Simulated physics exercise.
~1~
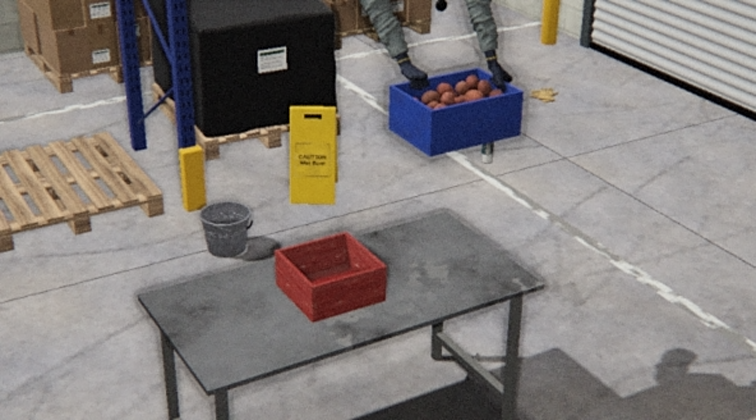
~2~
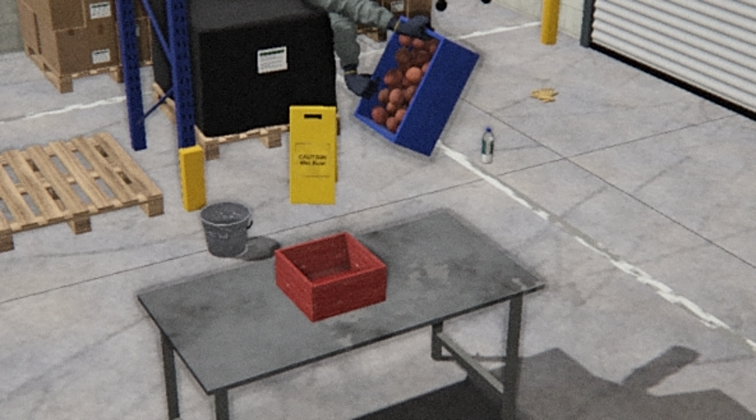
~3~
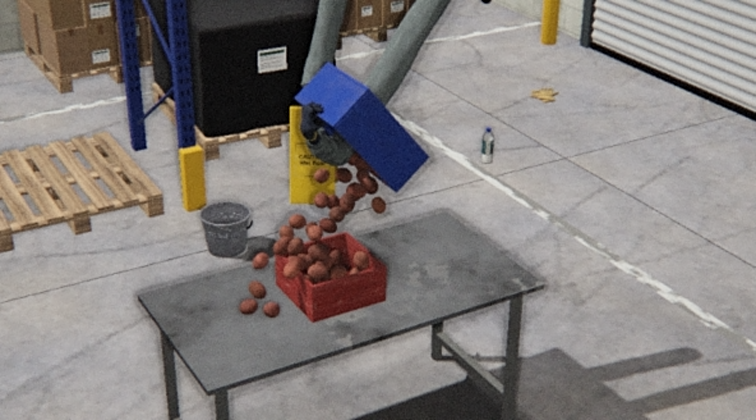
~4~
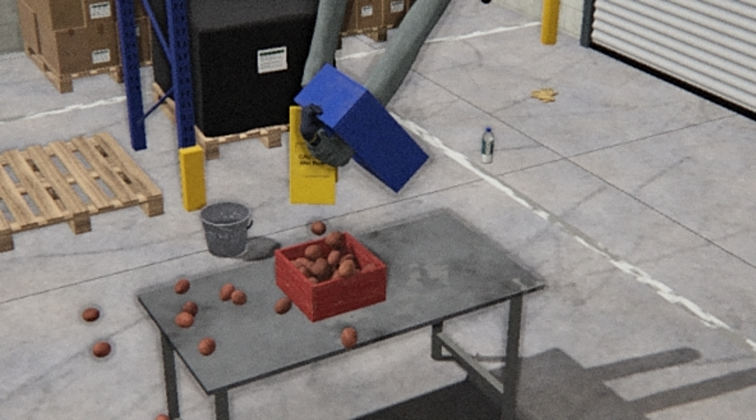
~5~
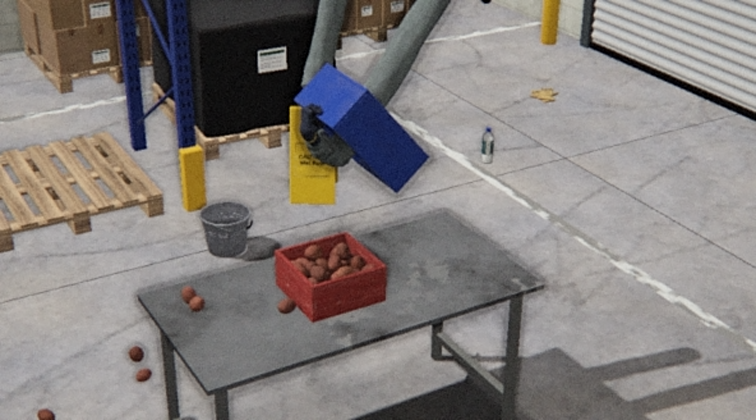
A blue crate full of red potatoes is held by a figure in grey sleeves and dark gloves in a warehouse, seen from above at an angle. A dark table carrying an empty red carton stands in front, with a grey bucket and yellow caution sign behind it and pallets to the left. The crate moves left and tips steeply, then turns over above the carton. Potatoes pour out, most filling the carton, while others scatter leftward across the tabletop and drop off. The emptied crate stays tilted as a few potatoes remain on the table and others lie or fall beyond its left edge.
